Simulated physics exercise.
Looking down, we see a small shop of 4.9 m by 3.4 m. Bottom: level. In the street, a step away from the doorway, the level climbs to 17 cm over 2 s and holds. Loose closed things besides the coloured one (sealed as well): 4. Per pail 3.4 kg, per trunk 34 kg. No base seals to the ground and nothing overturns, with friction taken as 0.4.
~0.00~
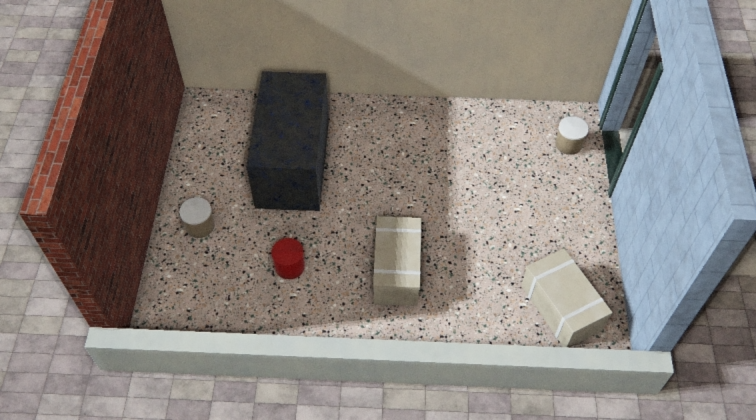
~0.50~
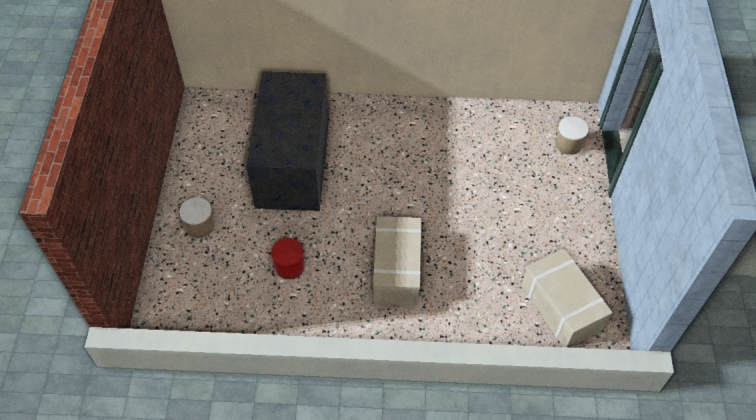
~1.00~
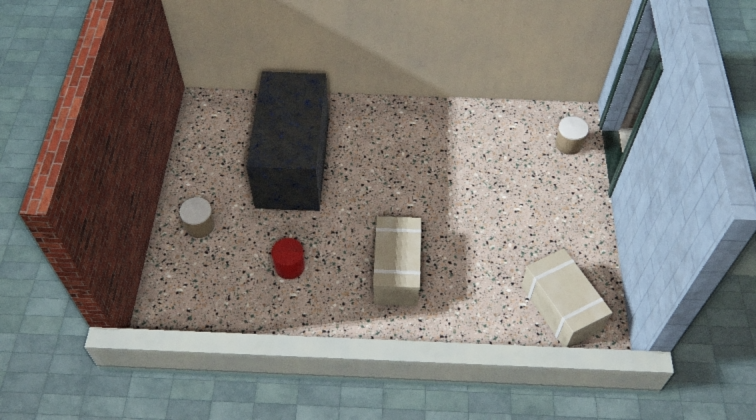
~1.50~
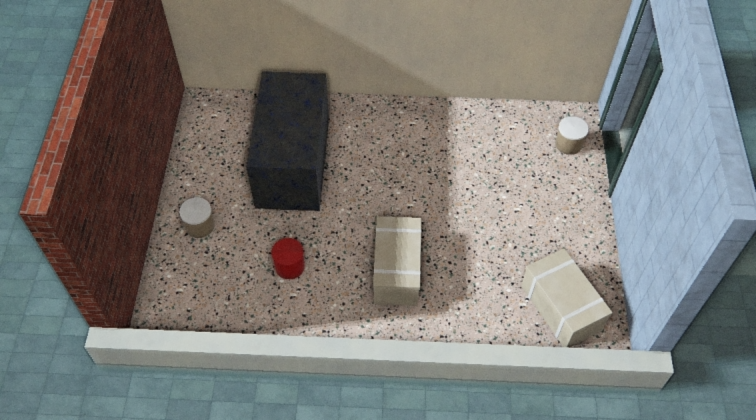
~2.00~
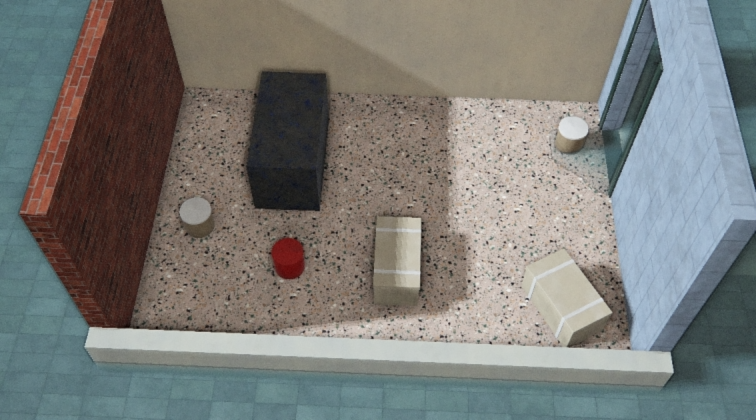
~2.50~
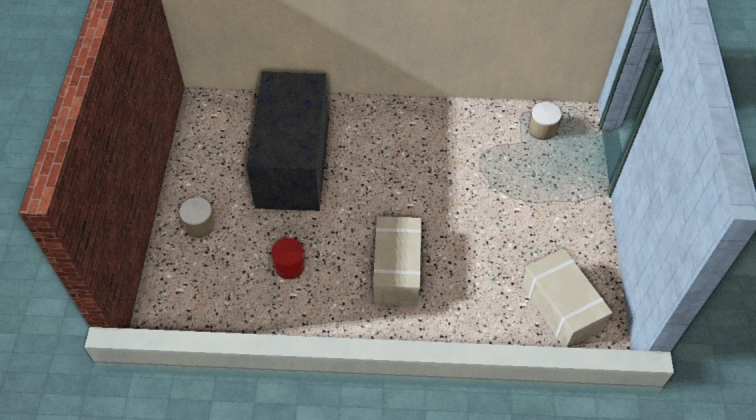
Water rises outside the small shop, then spreads through the doorway and shifts a pale pail.
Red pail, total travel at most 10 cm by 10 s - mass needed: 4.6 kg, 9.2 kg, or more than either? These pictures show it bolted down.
4.6 kg.
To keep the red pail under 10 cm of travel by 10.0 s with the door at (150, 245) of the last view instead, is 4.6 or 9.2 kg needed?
I'd say neither one will work.
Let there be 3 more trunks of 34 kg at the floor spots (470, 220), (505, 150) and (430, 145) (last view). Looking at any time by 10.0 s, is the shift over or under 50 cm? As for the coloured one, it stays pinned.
First: Inside the limit; second: Beyond the limit; third: Beyond the limit.
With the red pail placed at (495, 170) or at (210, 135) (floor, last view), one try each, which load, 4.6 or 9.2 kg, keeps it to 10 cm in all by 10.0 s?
The first try gives failure with both; the second gives success with heavier only.
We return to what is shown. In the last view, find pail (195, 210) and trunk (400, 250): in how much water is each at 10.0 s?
I'd put it at 4 cm and 6 cm respectively.
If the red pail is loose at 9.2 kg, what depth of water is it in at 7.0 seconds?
Close to 2 cm deep.
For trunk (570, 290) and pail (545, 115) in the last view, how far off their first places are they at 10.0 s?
In that order: 0 cm, 400 cm.
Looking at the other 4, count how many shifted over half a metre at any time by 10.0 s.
It adds up to 1.
After 3.5 s the red pail would be 0 cm from its start with 4.6 kg and 0 cm from its start with 9.2 kg; 0 cm of water round it then.
After 4.5 s the red pail would be 0 cm from its start with 4.6 kg and 0 cm from its start with 9.2 kg; 0 cm of water round it then.
After 7.0 s the red pail would be 0 cm from its start with 4.6 kg and 0 cm from its start with 9.2 kg; 2 cm of water round it then.
After 10.0 s the red pail would be 2 cm from its start with 4.6 kg and 0 cm from its start with 9.2 kg; 3 cm of water round it then.
